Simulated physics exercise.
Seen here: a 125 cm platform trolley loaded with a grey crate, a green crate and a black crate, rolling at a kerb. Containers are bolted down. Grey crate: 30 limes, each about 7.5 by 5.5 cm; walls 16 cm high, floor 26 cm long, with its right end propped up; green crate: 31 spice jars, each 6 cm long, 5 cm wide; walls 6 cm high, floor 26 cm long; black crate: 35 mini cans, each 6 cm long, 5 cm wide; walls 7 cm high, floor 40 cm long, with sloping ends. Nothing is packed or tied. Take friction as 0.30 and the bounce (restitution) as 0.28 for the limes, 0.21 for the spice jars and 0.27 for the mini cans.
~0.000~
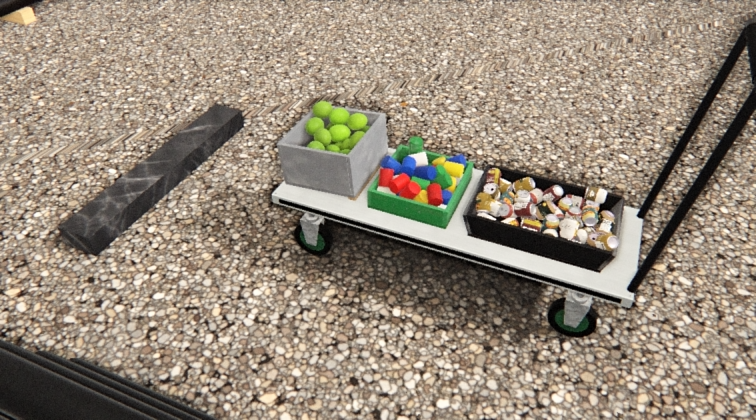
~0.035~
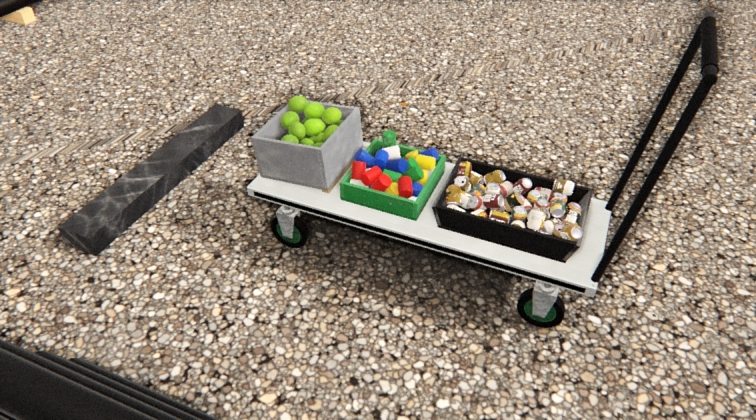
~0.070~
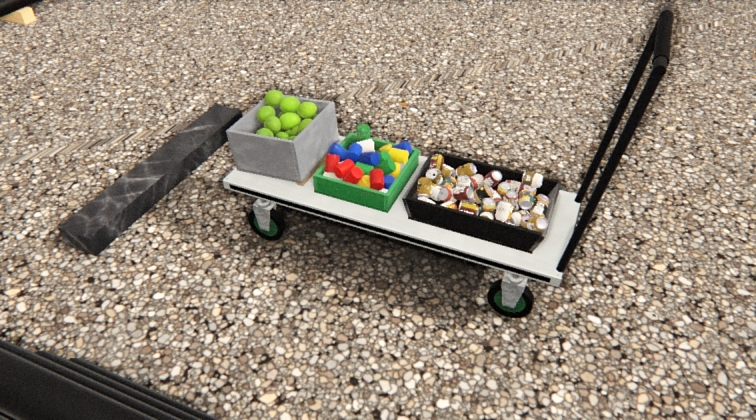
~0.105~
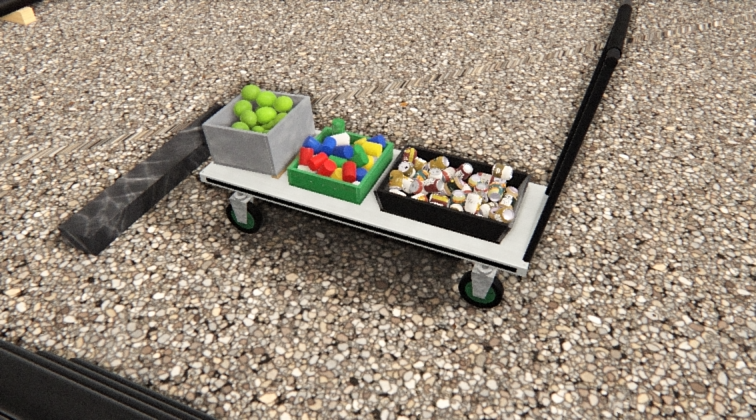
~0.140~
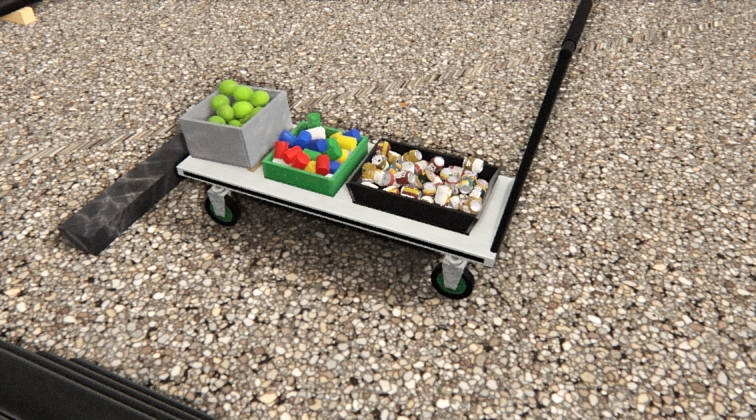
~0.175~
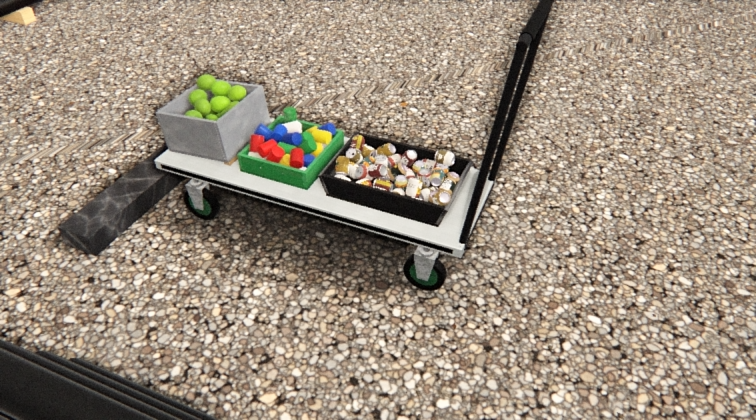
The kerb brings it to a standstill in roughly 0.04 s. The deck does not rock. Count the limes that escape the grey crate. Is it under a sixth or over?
Out of the grey crate go less than a sixth of the limes.
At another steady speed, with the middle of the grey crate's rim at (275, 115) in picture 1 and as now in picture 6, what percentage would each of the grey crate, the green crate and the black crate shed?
Then grey crate 0, green crate 10, black crate 0 per cent.
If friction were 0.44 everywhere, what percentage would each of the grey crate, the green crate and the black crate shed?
Then grey crate 10, green crate 30, black crate 20 per cent.
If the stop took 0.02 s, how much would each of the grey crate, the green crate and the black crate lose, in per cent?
In that case grey crate 10, green crate 30, black crate 30 per cent.
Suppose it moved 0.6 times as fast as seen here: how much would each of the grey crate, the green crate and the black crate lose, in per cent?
Then grey crate 0, green crate 20, black crate 0 per cent.
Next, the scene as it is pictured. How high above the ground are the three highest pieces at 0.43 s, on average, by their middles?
About 60 cm.
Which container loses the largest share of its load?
The green crate.
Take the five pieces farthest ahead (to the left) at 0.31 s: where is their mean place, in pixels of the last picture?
Around (160, 96).
After 0.21 s, impact.
After 0.31 s, 1 of 30 out of the grey crate, 4 of 31 out of the green crate and 0 of 35 out of the black crate.
After 0.43 s, 1 of 30 out of the grey crate, 9 of 31 out of the green crate and 4 of 35 out of the black crate.
After 0.66 s, 2 of 30 out of the grey crate, 11 of 31 out of the green crate and 8 of 35 out of the black crate.
Outcome (at 1.17 s), 2 of 30 out of the grey crate, 12 of 31 out of the green crate and 9 of 35 out of the black crate. Asked share, 2 of 30, 7 per cent.
